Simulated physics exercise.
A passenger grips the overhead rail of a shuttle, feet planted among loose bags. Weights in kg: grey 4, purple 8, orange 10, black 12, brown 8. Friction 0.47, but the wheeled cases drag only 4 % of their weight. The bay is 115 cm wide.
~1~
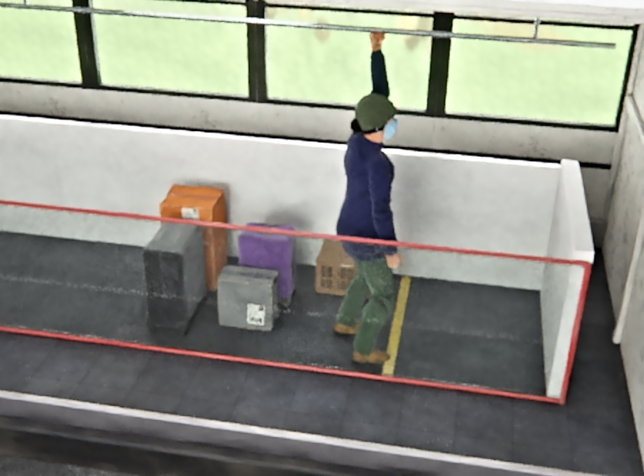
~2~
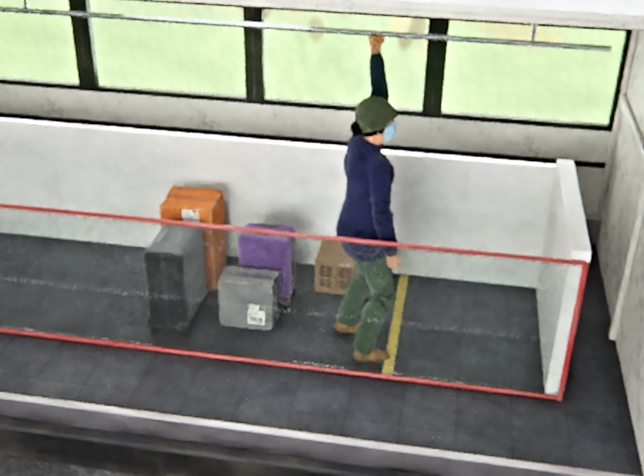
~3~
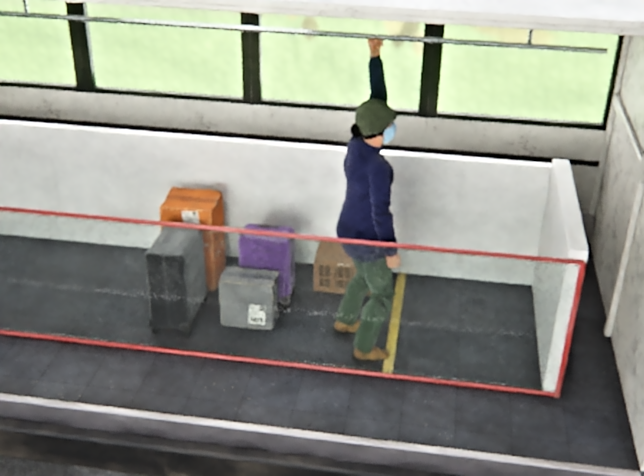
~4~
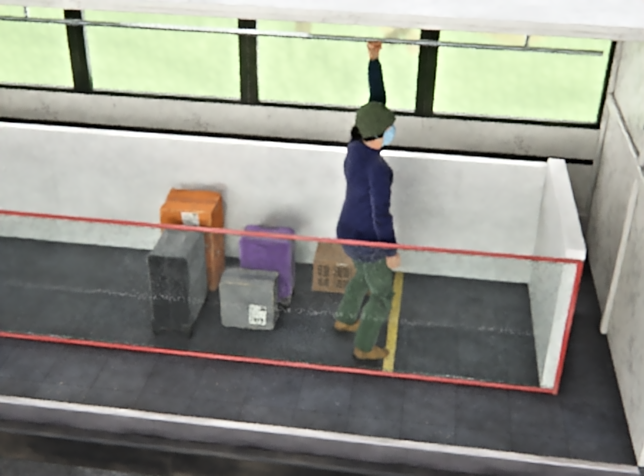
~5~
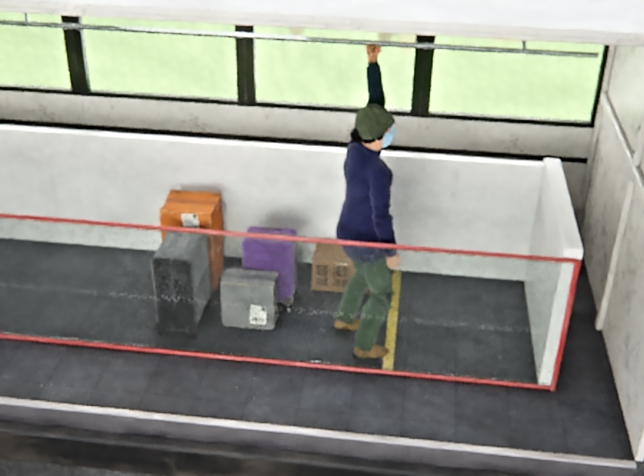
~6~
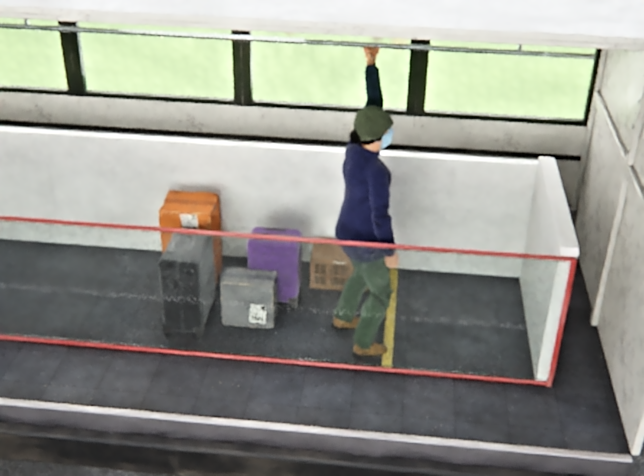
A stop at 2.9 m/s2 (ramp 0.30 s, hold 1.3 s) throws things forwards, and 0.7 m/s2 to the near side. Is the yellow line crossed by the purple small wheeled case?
Here the purple small wheeled case gets past the yellow line.
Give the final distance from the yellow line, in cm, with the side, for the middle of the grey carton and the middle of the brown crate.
Grey carton 50 short, brown crate 40 short.
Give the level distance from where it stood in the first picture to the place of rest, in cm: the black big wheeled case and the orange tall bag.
Black big wheeled case 60, orange tall bag 0.
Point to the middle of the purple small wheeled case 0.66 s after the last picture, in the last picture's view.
Around (349, 272).
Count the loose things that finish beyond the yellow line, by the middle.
In all, 1.
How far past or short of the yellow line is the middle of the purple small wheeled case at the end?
Some 70 cm past it.
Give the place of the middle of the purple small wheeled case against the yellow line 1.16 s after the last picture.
About 50 cm past it.
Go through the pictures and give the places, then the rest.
Purple small wheeled case (268, 266), grey carton (249, 298), in the first frame.
Purple small wheeled case (268, 266), grey carton (249, 298), in the second frame.
Purple small wheeled case (267, 266), grey carton (249, 299), in the third frame.
Purple small wheeled case (268, 267), grey carton (250, 299), in the fourth frame.
Purple small wheeled case (270, 267), grey carton (250, 299), in the fifth frame.
Purple small wheeled case (275, 268), grey carton (250, 298), in the sixth frame.
Then, 0.26 s after the last picture the purple small wheeled case is 56 cm short of the yellow line, tilted 0°, near (308, 275) in the last picture's view.
Then, 0.66 s after the last picture the purple small wheeled case is 29 cm short of the yellow line, tilted 0°, near (349, 272) in the last picture's view.
Then, 1.16 s after the last picture the purple small wheeled case is 49 cm past the yellow line, tilted 0°, near (468, 289) in the last picture's view.
At rest, grey carton stops short of the yellow line; purple small wheeled case crosses the yellow line; orange tall bag stops short of the yellow line; black big wheeled case stops short of the yellow line; brown crate stops short of the yellow line.
